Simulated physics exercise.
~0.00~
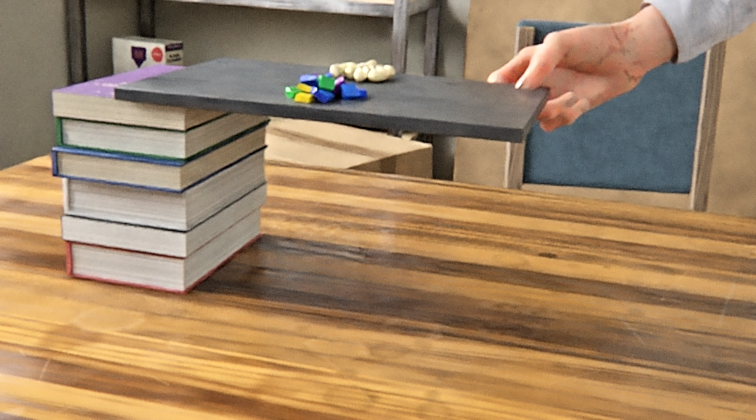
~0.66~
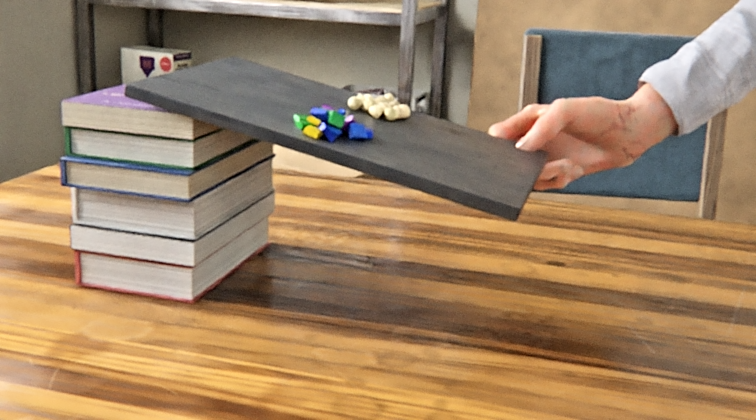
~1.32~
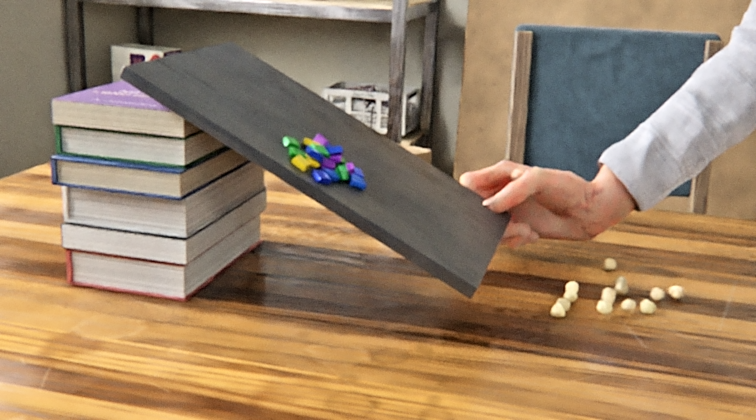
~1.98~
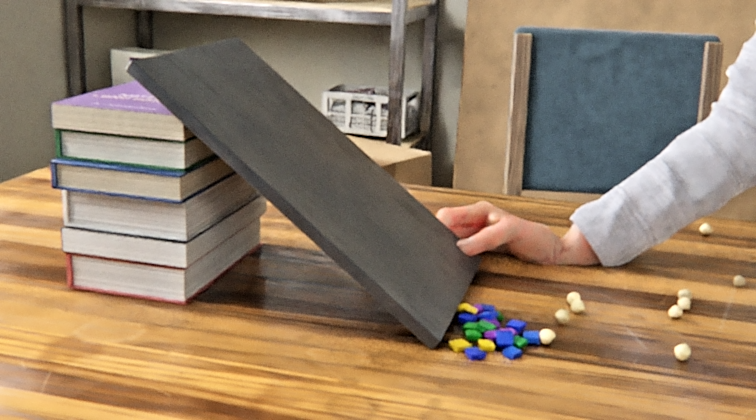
In the video, a hand lowers one end of a dark board propped on stacked books until it meets the wooden table. Small cream pieces at the back leave first and scatter farther, while the colourful front pieces slide later and settle mostly at its foot.
